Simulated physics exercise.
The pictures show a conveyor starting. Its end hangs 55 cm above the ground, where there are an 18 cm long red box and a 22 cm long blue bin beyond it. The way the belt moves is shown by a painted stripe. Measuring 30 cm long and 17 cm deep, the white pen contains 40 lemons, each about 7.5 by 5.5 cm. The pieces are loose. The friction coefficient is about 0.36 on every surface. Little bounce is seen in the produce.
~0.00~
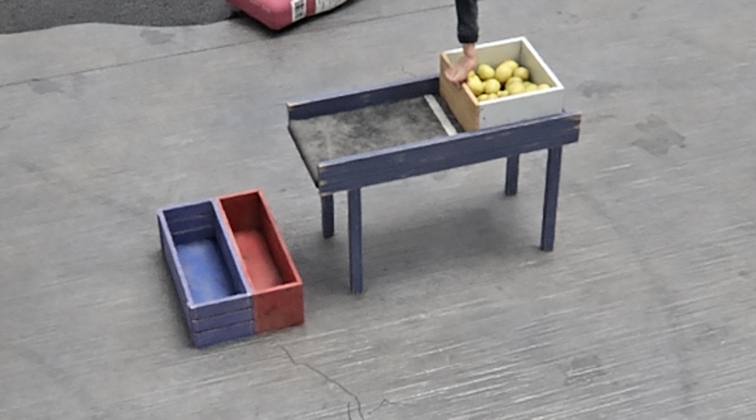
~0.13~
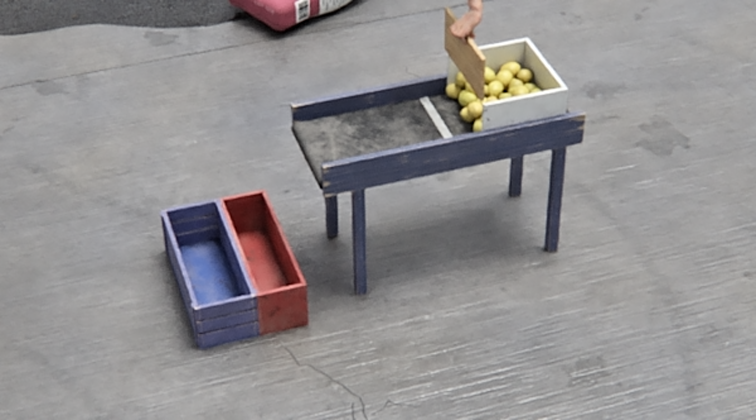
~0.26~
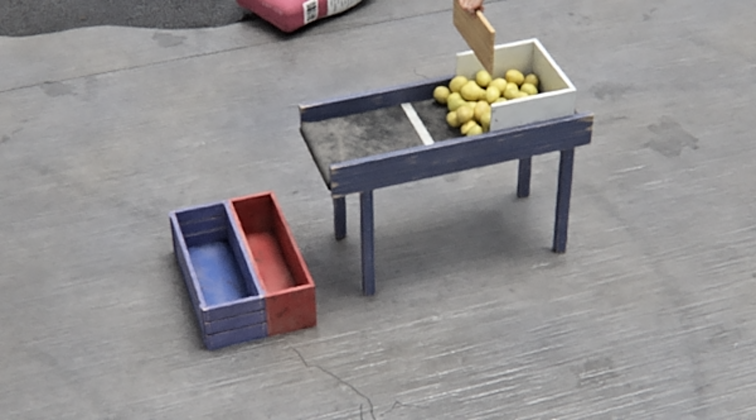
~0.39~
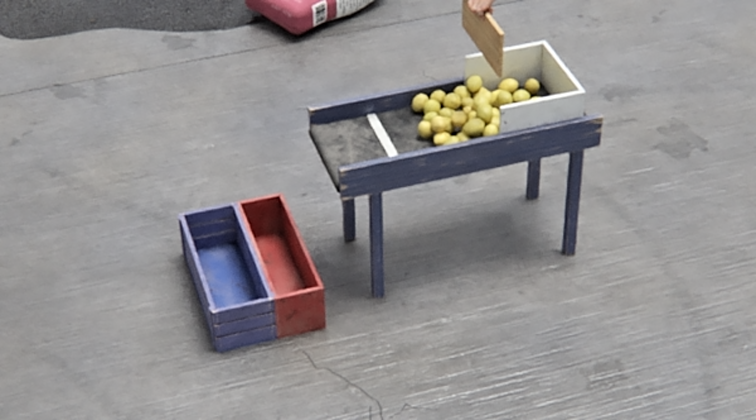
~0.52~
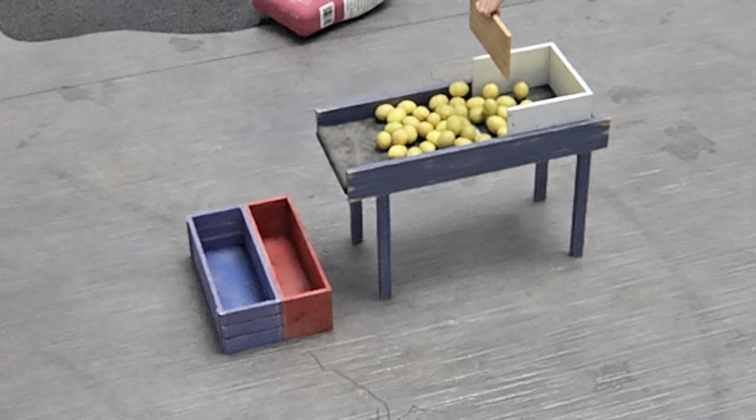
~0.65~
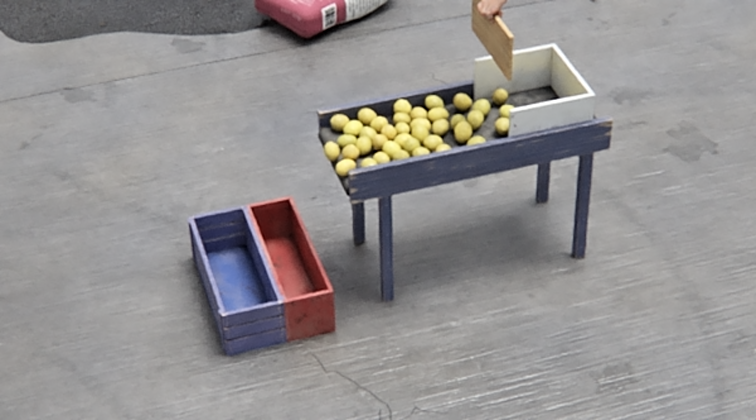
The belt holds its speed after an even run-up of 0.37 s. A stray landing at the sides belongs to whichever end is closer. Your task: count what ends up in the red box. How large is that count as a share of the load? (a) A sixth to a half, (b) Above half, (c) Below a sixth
Below a sixth.
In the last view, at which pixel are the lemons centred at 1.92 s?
Near (238, 285).
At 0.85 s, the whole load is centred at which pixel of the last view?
Estimated centre in the last picture: (333, 150).
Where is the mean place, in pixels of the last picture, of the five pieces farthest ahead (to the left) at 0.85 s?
The five leading pieces sit around (264, 203).
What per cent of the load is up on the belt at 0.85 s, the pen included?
It comes to about 50 per cent.
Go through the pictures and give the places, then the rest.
In the first picture (we follow the rim corner now nearest the camera), white pen at (479, 104); red box at (256, 293); belt has run 0 cm; nothing out yet.
In the second picture, white pen at (483, 105); belt has run 3 cm.
In the third picture, white pen at (491, 105); belt has run 14 cm; 7 out, the lowest lemon at (470, 128).
In the fourth picture, white pen at (500, 108); belt has run 30 cm; 21 out, the lowest lemon at (464, 141).
In the fifth picture, white pen at (508, 109); belt has run 50 cm; 30 out, the lowest lemon at (427, 150).
In the sixth picture, white pen at (510, 111); red box at (287, 300); belt has run 69 cm; 36 out, the lowest lemon at (382, 161).
After 0.85 s, 20 on the belt and 20 in the air.
After 1.11 s, 20 in the blue bin, 6 on the belt and 14 in the air.
After 1.46 s, 35 in the blue bin, 1 on the belt and 4 in the air.
Outcome (at 1.92 s), 1 in the red box and 39 in the blue bin. Asked share, 1 of 40, 2 per cent.
